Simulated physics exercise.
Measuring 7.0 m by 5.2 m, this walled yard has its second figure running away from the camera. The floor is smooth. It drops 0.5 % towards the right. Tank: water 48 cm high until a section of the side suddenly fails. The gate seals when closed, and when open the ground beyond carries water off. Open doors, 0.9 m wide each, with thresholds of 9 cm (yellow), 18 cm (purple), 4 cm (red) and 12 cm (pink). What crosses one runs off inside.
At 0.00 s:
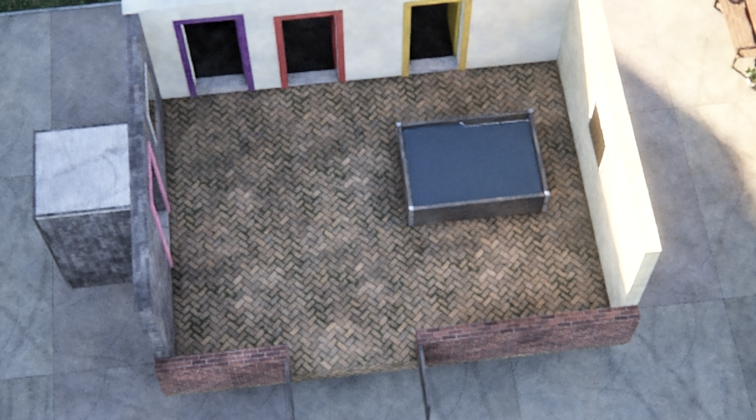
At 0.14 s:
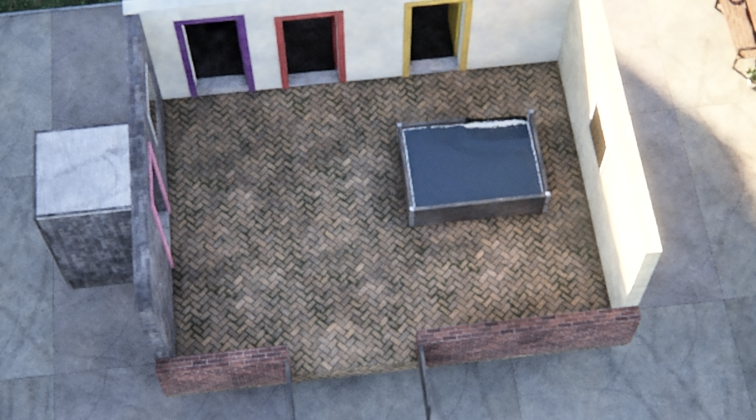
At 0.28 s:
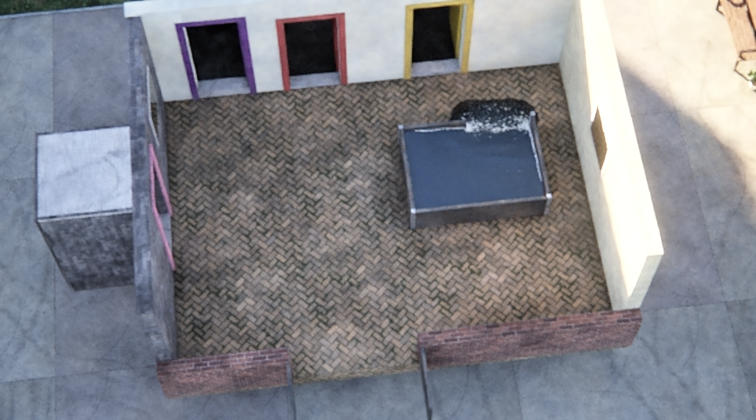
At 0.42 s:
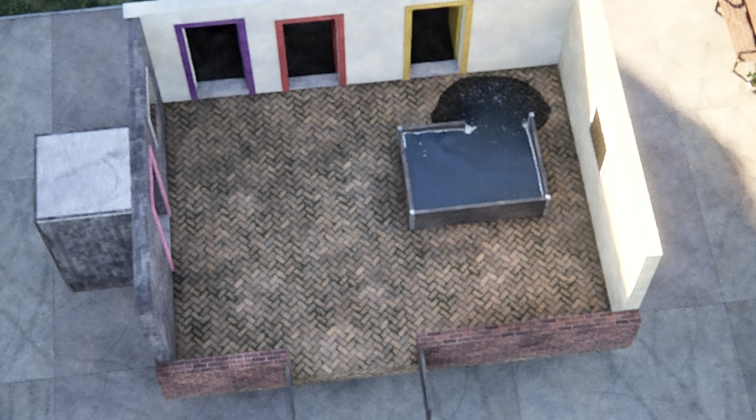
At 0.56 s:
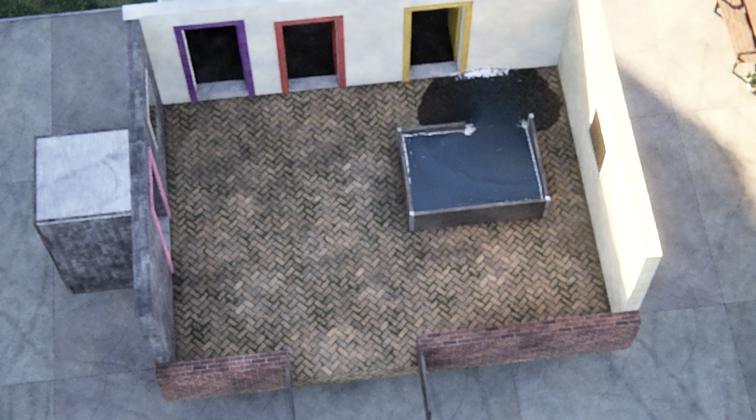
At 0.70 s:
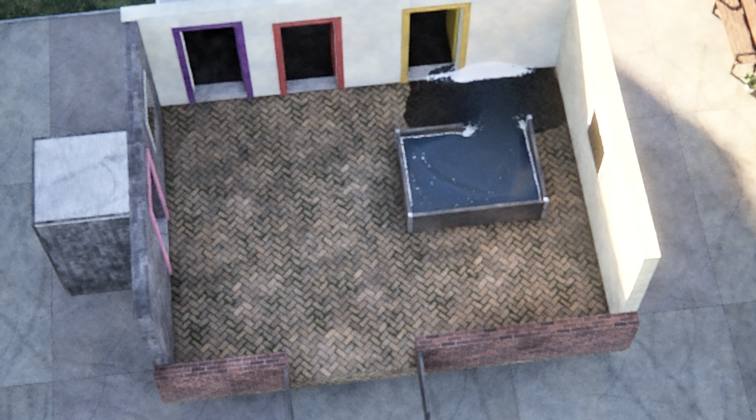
The clip shows a walled yard with a patterned floor and a water-filled tank; water pours out through the tank's far side, spreads across the floor behind it, and reaches the back wall near the yellow-framed doorway.
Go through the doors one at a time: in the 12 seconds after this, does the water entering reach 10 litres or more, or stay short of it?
At the end, yellow door: Tops it. Purple door: Fails to top it. Red door: Fails to top it. Pink door: Fails to top it.
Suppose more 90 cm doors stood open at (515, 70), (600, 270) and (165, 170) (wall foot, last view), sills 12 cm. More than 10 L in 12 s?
First doorway gets there, second falls short, third falls short.
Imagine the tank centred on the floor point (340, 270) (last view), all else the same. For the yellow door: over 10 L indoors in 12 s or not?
Lab note: Yellow door, limit broken.
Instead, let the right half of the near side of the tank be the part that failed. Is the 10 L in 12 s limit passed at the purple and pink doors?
Against that limit: Purple not over, pink not over.
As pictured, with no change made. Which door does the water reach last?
Result: Pink door.
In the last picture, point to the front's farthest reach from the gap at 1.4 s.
Roughly at pixel (356, 91).
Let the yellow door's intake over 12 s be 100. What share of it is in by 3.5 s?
I'd put it at about 75 per cent by that point.
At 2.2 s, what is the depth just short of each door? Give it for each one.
You'd see yellow at 16 cm, purple at 0 cm, red at 3 cm and pink at 0 cm.
After 1.4 s water covers 10 % of the floor and is deepest (46 cm) near (556, 71); yellow door 17 cm at the sill, 13 L in, purple door not reached, red door not reached, pink door not reached.
After 2.2 s water covers 20 % of the floor and is deepest (33 cm) near (498, 85); yellow door 16 cm at the sill, 35 L in, purple door not reached, red door 3 cm at the sill, 0 L in, pink door not reached.
After 3.5 s water covers 40 % of the floor and is deepest (24 cm) near (613, 330); yellow door 14 cm at the sill, 61 L in, purple door 3 cm at the sill, 0 L in, red door 3 cm at the sill, 0 L in, pink door not reached.
After 7.0 s water covers 80 % of the floor and is deepest (13 cm) near (611, 320); yellow door 9 cm at the sill, 79 L in, purple door 4 cm at the sill, 0 L in, red door 3 cm at the sill, 0 L in, pink door 5 cm at the sill, 0 L in.
After 12.0 s water covers 95 % of the floor and is deepest (7 cm) near (613, 330); yellow door 5 cm at the sill, 80 L in, purple door 4 cm at the sill, 0 L in, red door 2 cm at the sill, 0 L in, pink door 5 cm at the sill, 0 L in.
